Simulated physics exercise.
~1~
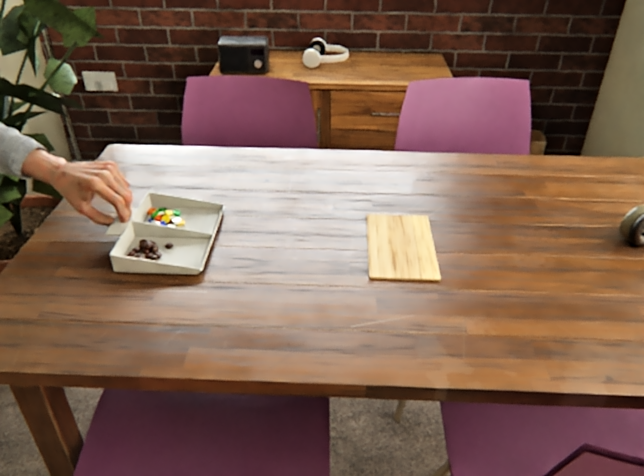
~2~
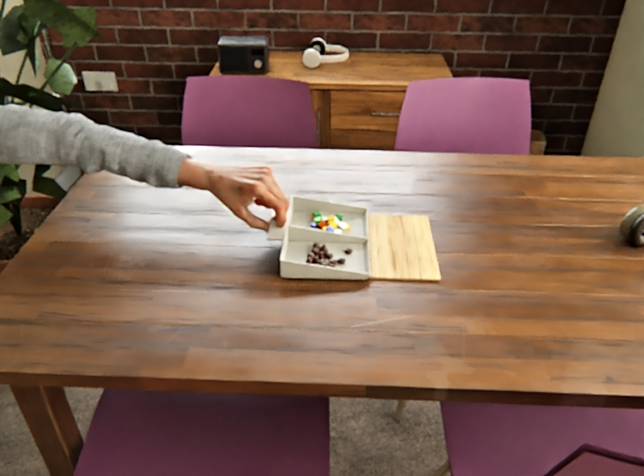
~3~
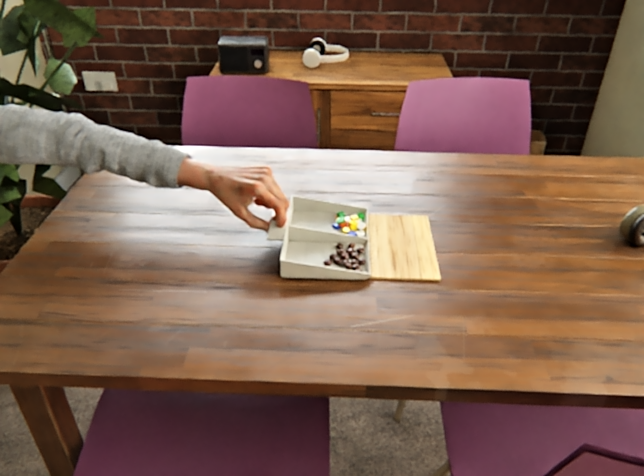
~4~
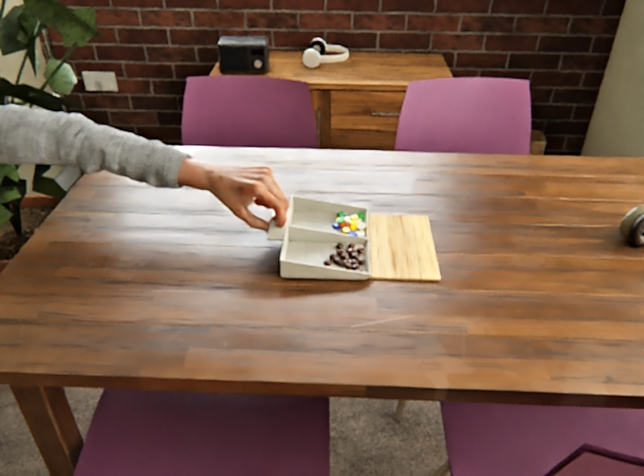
A pale divided tray, held at its left end by a hand in a grey sleeve, slides rightward across a brown wooden table, seen from above one long side. It carries dark brown pieces in the nearer compartment and brightly coloured sweets in the farther one. A flat, light wooden board lies ahead, with purple chairs around the table and a radio and white headphones on a cabinet by a brick wall. The tray stops against the board, which stays put. Both lots slide on towards the tray's right rim and settle there, all still inside, the hand remaining at the tray.
